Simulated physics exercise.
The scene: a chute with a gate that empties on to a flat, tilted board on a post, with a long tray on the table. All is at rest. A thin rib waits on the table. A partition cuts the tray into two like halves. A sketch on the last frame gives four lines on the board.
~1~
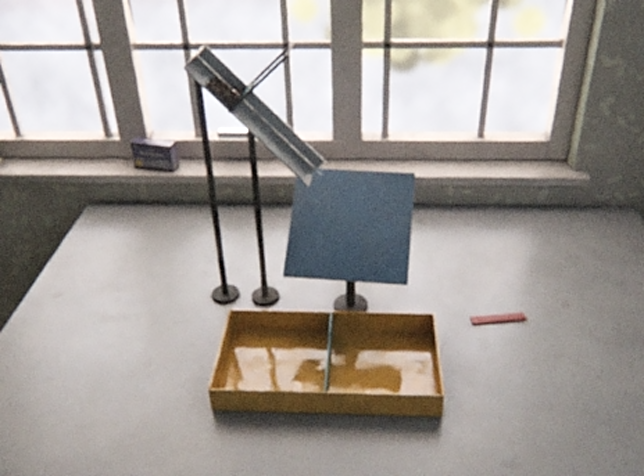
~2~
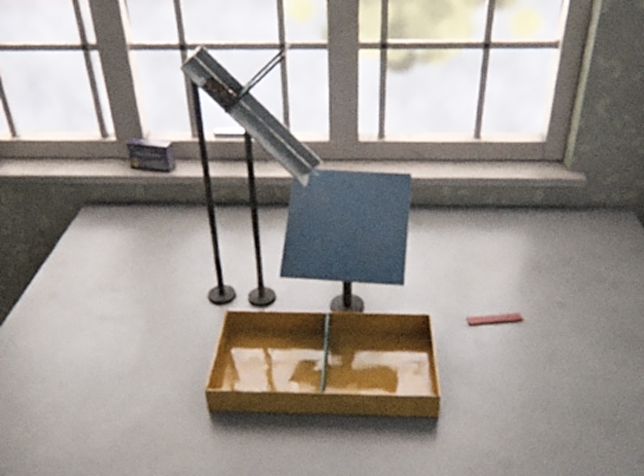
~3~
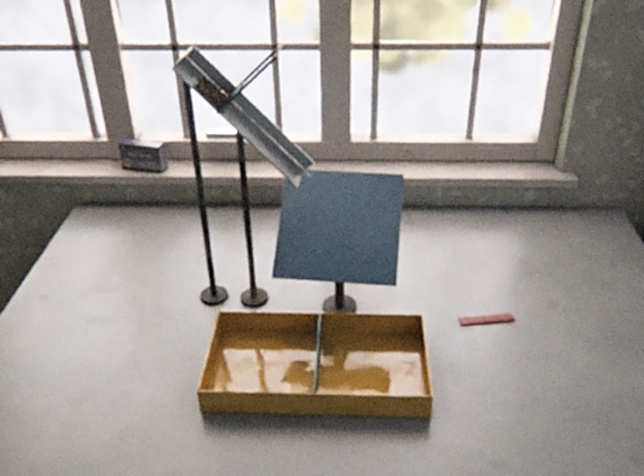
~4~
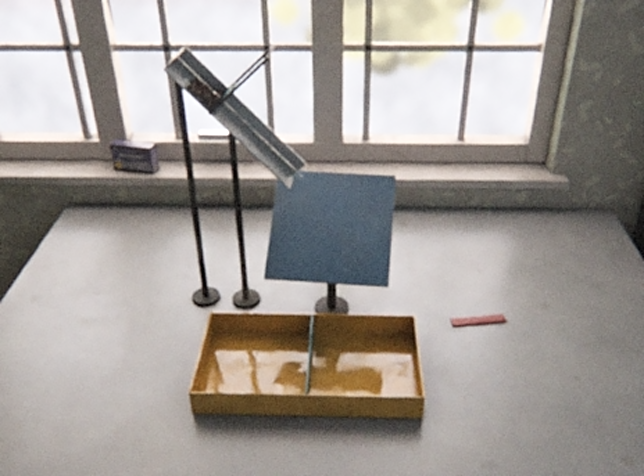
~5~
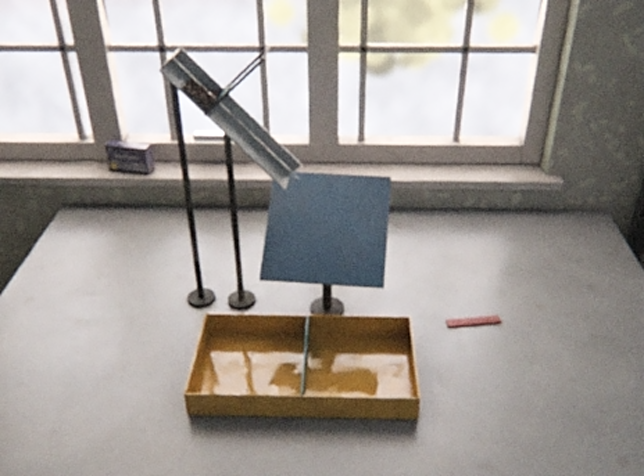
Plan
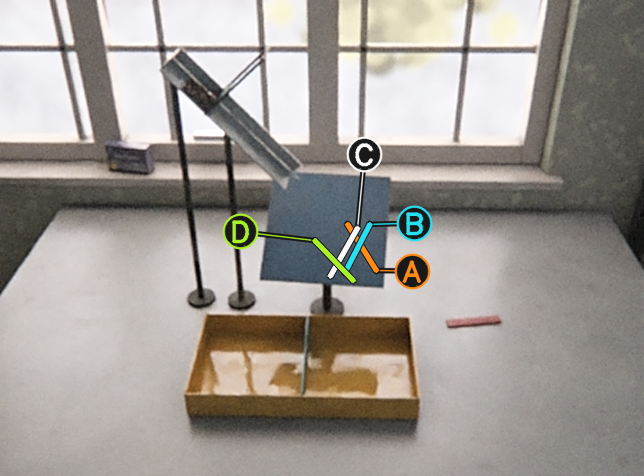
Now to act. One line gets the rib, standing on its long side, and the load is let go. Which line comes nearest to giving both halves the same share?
Line C.
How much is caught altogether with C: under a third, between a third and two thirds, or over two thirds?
Line C gives over two thirds.
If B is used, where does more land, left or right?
The right half.
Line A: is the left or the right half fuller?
The right half.
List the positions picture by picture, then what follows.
In the first picture, load behind the gate near (228, 90), allspice berries; lip of the chute near (310, 179), sloping fairly steeply.
In the second picture, middle of the board near (347, 224), tilted fairly steeply; middle of its low edge near (341, 281); of its high edge near (352, 170).
In the third picture, front corners of the tray near (198, 391) and (432, 396); front end of its middle wall near (314, 393); gate still shut near (239, 89).
In the fourth picture, middle of the load near (209, 92); lip near (291, 182).
In the fifth picture, middle of the load near (204, 93); lip near (287, 183).
On the marked copy, line A from (347, 224) to (376, 270); line B from (369, 224) to (344, 272); line C from (357, 228) to (330, 276); line D from (314, 240) to (353, 280).
Choosing A, of what is caught, a small share in the left half, all but a few in the right.
Choosing B, of what is caught, a small share in the left half, the bulk in the right.
Choosing C, of what is caught, close to two thirds in the left half, close to a third in the right.
Choosing D, of what is caught, a small share in the left half, all but a few in the right.
